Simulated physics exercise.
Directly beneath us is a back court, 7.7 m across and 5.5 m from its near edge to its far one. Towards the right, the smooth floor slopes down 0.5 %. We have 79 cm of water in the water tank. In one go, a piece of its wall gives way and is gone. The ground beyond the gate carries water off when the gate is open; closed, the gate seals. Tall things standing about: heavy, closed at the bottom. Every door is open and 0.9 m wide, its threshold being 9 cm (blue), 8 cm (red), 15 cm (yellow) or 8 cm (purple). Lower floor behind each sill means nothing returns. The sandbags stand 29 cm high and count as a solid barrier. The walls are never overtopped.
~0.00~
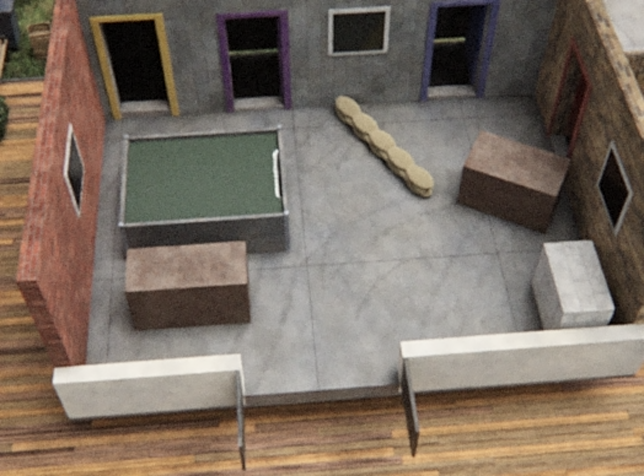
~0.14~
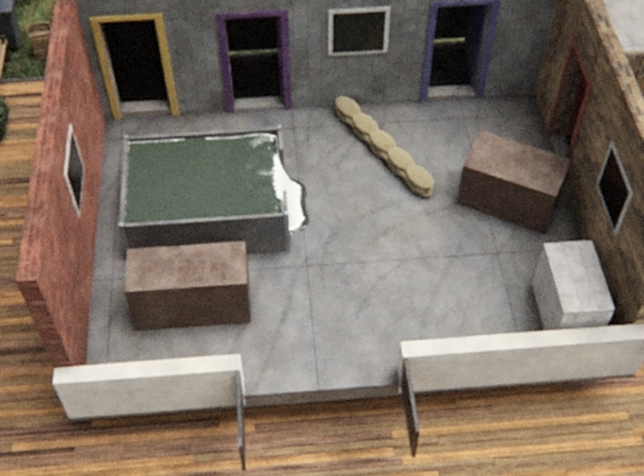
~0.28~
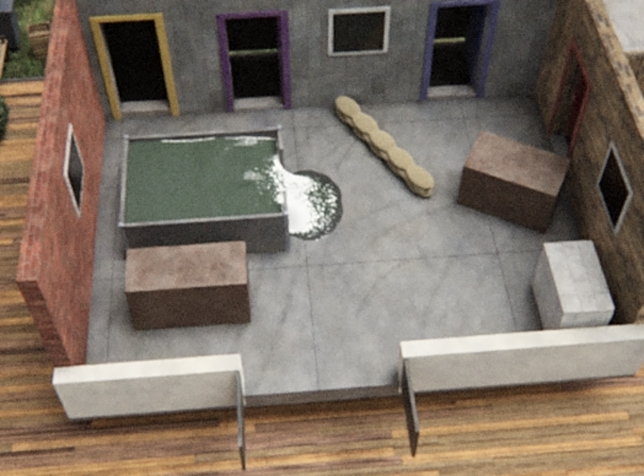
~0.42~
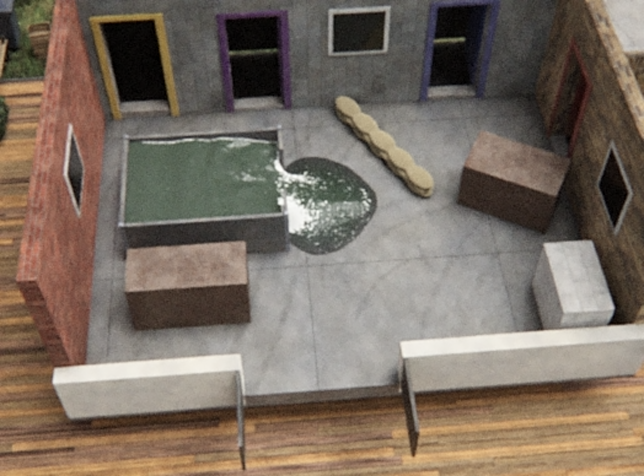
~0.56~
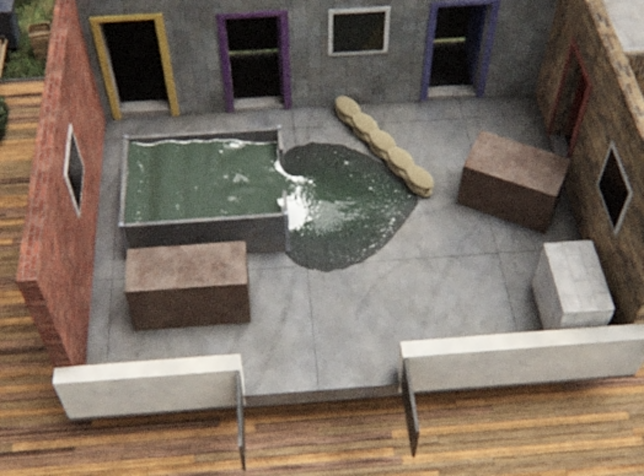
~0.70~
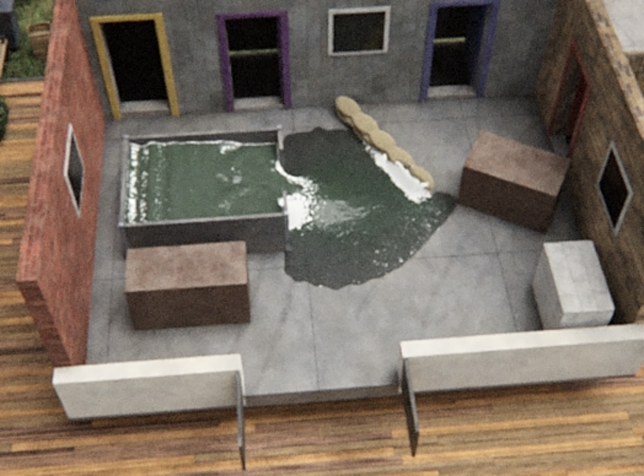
Green water lies still in a walled tank on the left of a grey courtyard, then bursts through the tank's right side in a white, foaming rush. It fans out rightward across the floor as a widening dark pool, reaches the row of sandbags, and spreads along them and past their lower end.
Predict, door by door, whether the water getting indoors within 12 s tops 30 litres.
In order: The blue door holds the inflow within the limit. The red door holds the inflow within the limit. The yellow door holds the inflow within the limit. The purple door holds the inflow within the limit.
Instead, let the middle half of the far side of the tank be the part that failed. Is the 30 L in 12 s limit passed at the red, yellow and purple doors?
Log - red: Threshold not reached, yellow: Threshold topped, purple: Threshold topped.
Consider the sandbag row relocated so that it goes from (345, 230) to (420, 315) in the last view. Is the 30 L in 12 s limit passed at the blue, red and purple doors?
Result: Blue door beyond the limit; red door beyond the limit; purple door inside the limit.
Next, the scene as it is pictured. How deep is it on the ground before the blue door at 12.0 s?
I'd put it near 9.5 cm.
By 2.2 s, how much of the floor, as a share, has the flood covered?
Roughly 45 % of the floor is wet.
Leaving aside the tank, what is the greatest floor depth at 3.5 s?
Max depth: About 39 centimetres.
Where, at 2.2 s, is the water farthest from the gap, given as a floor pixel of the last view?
About pixel (611, 353).
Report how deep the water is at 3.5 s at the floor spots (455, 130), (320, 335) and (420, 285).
Depths: About 2, 0 and 3 centimetres.
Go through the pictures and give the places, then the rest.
In the first picture, still water, 79 cm deep, in the water tank at (204, 178).
In the second picture, water pours out at (282, 195) and has run 0.5 m, to (297, 228); typically 8 cm deep outside, 79 cm at the water tank's back.
In the third picture, water pours out at (282, 196) and has run 0.9 m, to (337, 217); typically 12 cm deep outside, 79 cm at the water tank's back.
In the fourth picture, water pours out at (282, 196) and has run 1.5 m, to (371, 195); typically 8 cm deep outside, 79 cm at the water tank's back.
In the fifth picture, the front is at (410, 192), 2.1 m from the gap at (282, 195); 3.8 m2 of floor is under water; 76 cm left at the back of the water tank.
In the sixth picture, water pours out at (282, 195) and has run 2.7 m, to (450, 206); typically 5 cm deep outside, 68 cm at the water tank's back.
After 1.4 s water covers 30 % of the floor and is deepest (41 cm) near (392, 171); blue door not reached, red door not reached, yellow door not reached, purple door not reached.
After 2.2 s water covers 45 % of the floor and is deepest (38 cm) near (392, 171); blue door not reached, red door not reached, yellow door not reached, purple door 6 cm at the sill, 0 L in.
After 3.5 s water covers 60 % of the floor and is deepest (39 cm) near (607, 342); blue door 3 cm at the sill, 0 L in, red door 4 cm at the sill, 0 L in, yellow door 3 cm at the sill, 0 L in, purple door 9 cm at the sill, 2 L in.
After 7.0 s water covers 95 % of the floor and is deepest (24 cm) near (562, 356); blue door 6 cm at the sill, 0 L in, red door 3 cm at the sill, 0 L in, yellow door 10 cm at the sill, 0 L in, purple door 6 cm at the sill, 5 L in.
After 12.0 s water covers 95 % of the floor and is deepest (13 cm) near (562, 356); blue door 10 cm at the sill, 4 L in, red door 11 cm at the sill, 6 L in, yellow door 7 cm at the sill, 0 L in, purple door 7 cm at the sill, 5 L in.
